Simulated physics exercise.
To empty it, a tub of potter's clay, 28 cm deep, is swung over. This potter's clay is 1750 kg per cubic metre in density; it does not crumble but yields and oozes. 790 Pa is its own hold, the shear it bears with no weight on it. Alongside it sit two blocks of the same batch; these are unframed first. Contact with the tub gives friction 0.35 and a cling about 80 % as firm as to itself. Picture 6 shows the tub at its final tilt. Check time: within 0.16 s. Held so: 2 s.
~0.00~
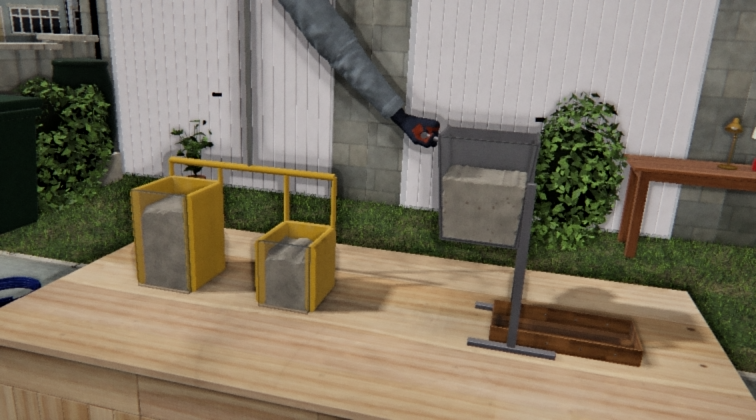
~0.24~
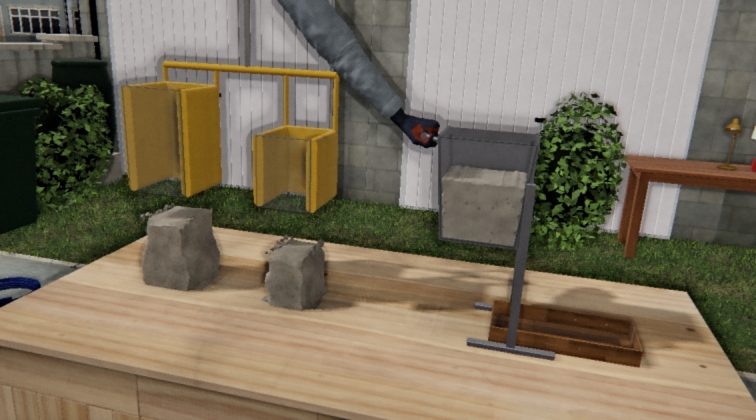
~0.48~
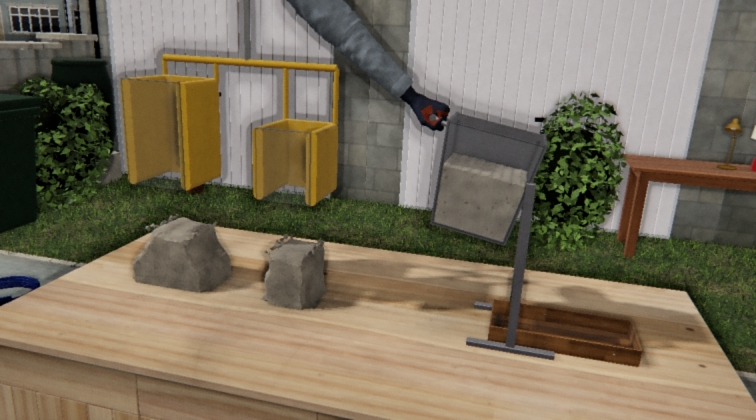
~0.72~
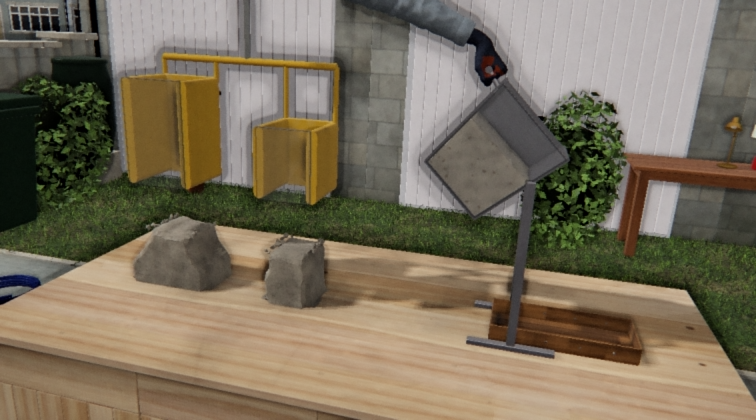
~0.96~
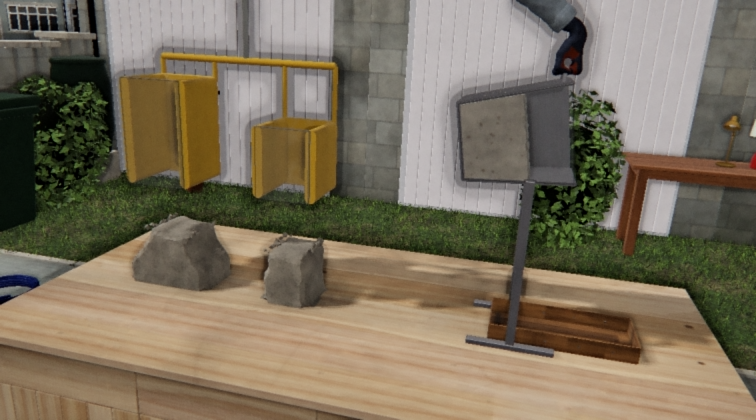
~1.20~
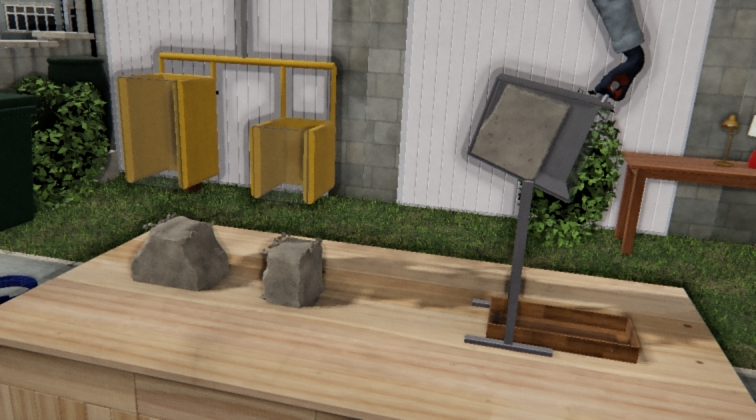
A grey tub of clay pivots on a stand above a pale wooden table in a grassy yard, seen from slightly above. Two grey clay blocks sit at left inside joined yellow moulds, with a brown tray beneath the tub. The moulds shift behind the table, the left block slumps wider, and a gloved hand swings the tub rightward past its side, the clay still inside.
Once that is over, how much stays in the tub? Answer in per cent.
Some 43 percent stays.
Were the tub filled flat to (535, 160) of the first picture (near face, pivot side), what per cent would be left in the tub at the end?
About 35 per cent.
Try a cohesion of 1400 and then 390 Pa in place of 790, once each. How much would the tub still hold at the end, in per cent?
Going in order, it's 100 % and then 35 %.
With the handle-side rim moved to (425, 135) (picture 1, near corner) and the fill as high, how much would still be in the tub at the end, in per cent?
I'd guess around 40 per cent remains.
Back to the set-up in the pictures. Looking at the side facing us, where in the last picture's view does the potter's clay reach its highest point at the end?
Roughly at pixel (522, 136).
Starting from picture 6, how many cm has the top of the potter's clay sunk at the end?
The top ends up some 12 cm below its level in the last picture.
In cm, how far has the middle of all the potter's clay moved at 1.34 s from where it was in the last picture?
Close to 5 centimetres.
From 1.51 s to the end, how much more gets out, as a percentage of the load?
About 35 per cent.
After 1.34 s, the tub is at 106 degrees and holds 100 %.
After 1.51 s, the tub is at 106 degrees and holds 78 %.
After 1.68 s, the tub is at 106 degrees and holds 45 %.
After 1.85 s, the tub is at 106 degrees and holds 43 %.
After 3.20 s, at the end, the tub is at 106 degrees and holds 43 %.
